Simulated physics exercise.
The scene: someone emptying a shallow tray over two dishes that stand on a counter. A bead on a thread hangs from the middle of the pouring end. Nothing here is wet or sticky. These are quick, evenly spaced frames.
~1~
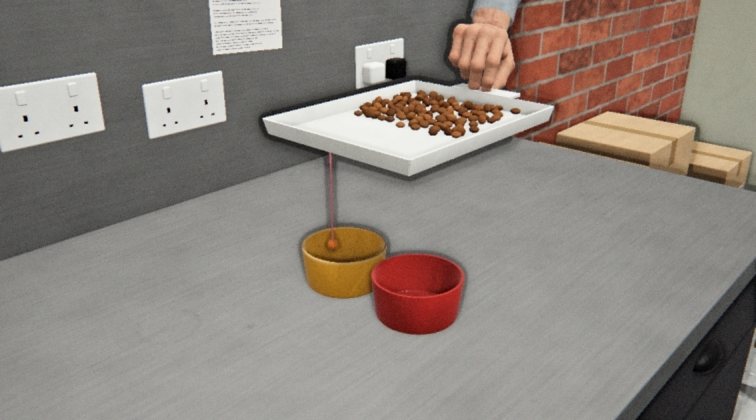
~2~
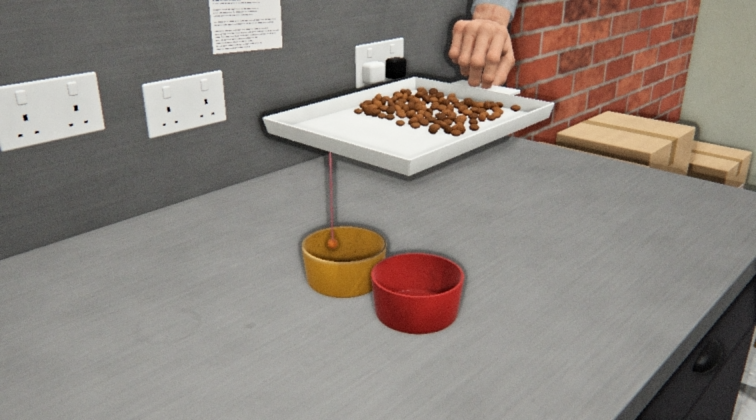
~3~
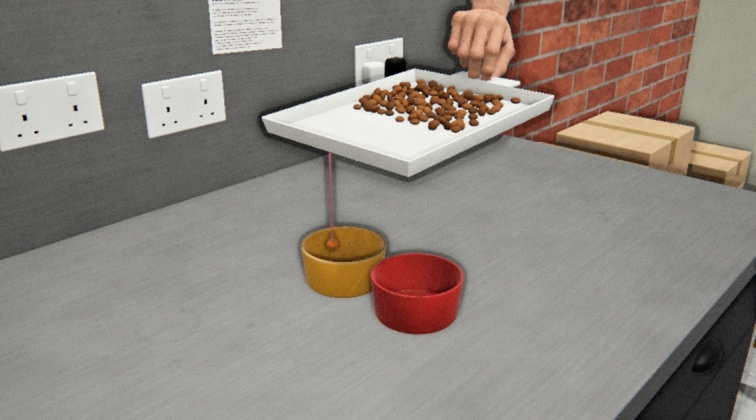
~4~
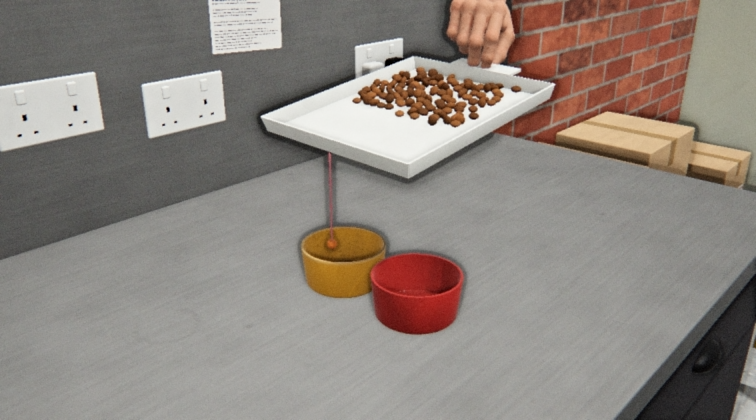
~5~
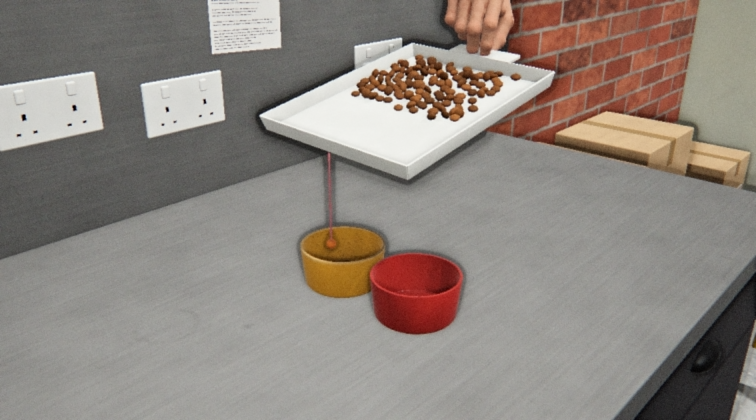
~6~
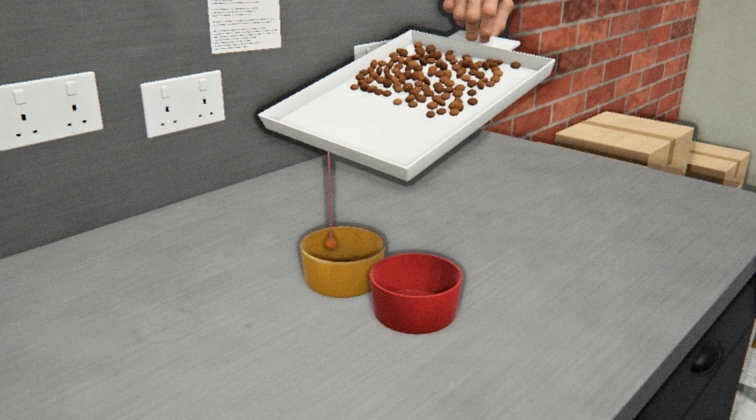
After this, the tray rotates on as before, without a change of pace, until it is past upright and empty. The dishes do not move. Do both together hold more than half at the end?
The two hold under half of the load.
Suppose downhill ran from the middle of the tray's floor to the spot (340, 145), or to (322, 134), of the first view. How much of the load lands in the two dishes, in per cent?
Near 0 % and 0 %.
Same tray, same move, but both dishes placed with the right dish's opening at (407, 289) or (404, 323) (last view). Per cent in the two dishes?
About 40 and 60 per cent.
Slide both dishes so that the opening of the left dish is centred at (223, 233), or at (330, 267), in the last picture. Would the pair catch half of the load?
In turn: Less than half; more than half.
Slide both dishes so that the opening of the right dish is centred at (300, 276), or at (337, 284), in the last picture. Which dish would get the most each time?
At the first place right, at the second right.
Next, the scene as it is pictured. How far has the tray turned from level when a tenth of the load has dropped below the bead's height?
At some 65 degrees.
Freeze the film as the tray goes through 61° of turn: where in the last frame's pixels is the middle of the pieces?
Around (360, 156).
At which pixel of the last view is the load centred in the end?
Roughly at (333, 340).
Shortly afterwards, tray tipped steeply; the bulk on the tray; near a quarter in the air.
Next, tray tipped past a quarter turn; near half on the tray; only a few in the right dish; near half outside both; a little in the air.
Some moments later, tray tipped past a quarter turn; a little in the right dish; all but a few outside both.
In the end, tray tipped past a quarter turn; a little in the right dish; none at all in the left dish; all but a few outside both.
